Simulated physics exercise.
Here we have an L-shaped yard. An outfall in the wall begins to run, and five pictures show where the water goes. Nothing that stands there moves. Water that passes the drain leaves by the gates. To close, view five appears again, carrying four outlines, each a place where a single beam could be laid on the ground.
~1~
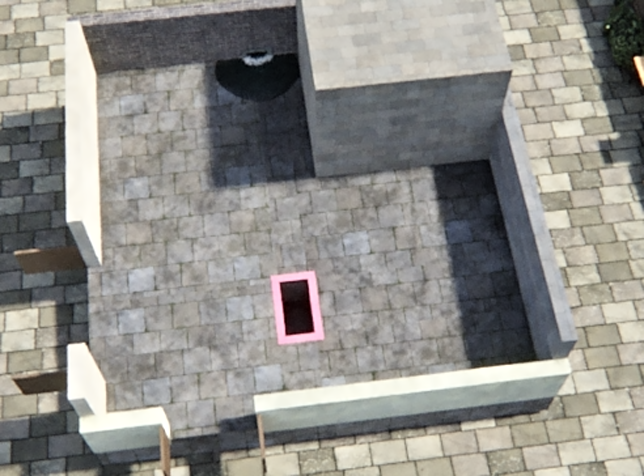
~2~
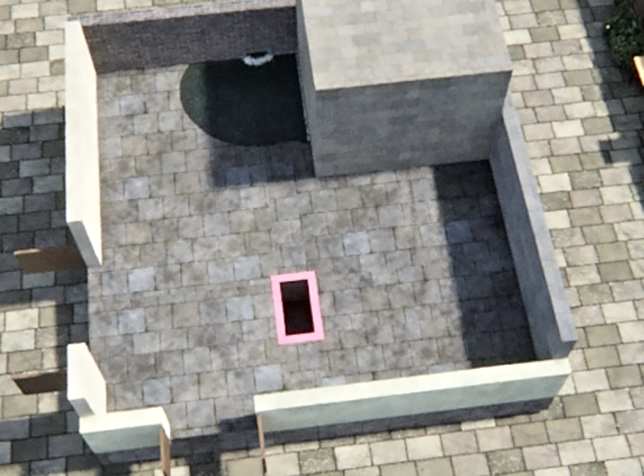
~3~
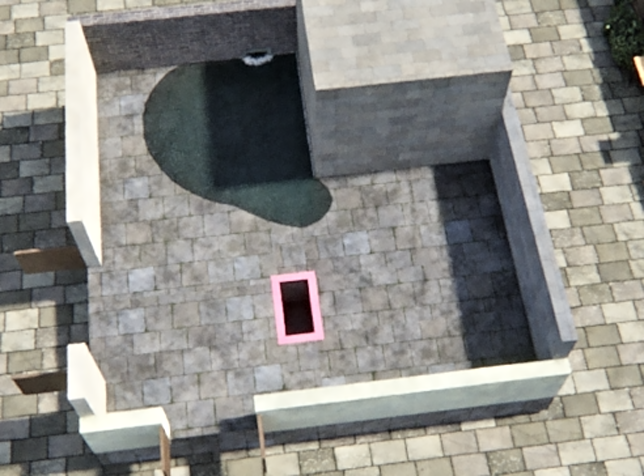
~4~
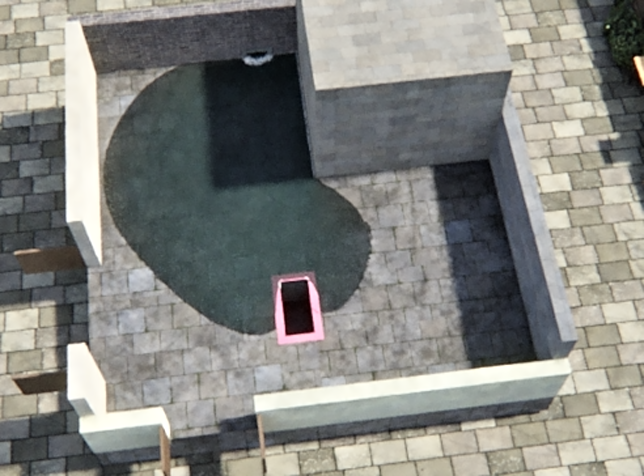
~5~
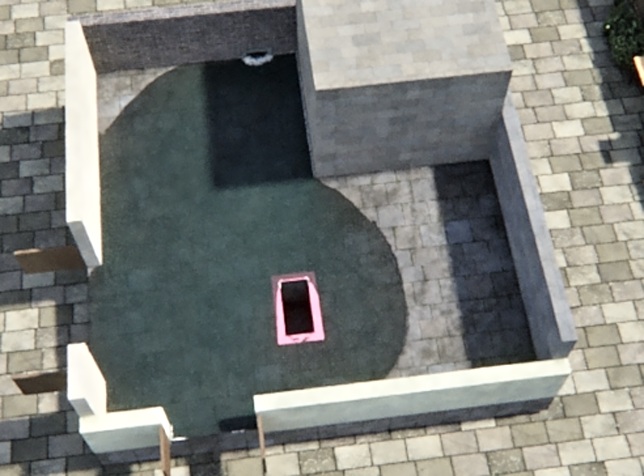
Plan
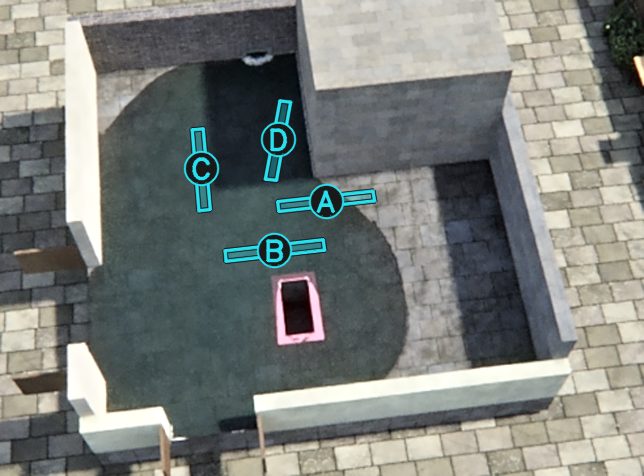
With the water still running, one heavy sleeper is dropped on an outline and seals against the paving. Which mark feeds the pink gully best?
C.
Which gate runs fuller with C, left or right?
The right one.
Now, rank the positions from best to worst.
C, D, A, B.
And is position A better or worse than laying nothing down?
Worse.
On the marked copy, A from (278, 206) to (373, 195); B from (225, 256) to (323, 244); C from (204, 210) to (197, 129); D from (270, 179) to (285, 101).
If A is chosen, about 9 % of the stream goes into the pink gully, about 89 % out by the gates.
If B is chosen, about 2 % of the stream goes into the pink gully, about 96 % out by the gates.
If C is chosen, about 27 % of the stream goes into the pink gully, about 70 % out by the gates.
If D is chosen, about 18 % of the stream goes into the pink gully, about 79 % out by the gates.
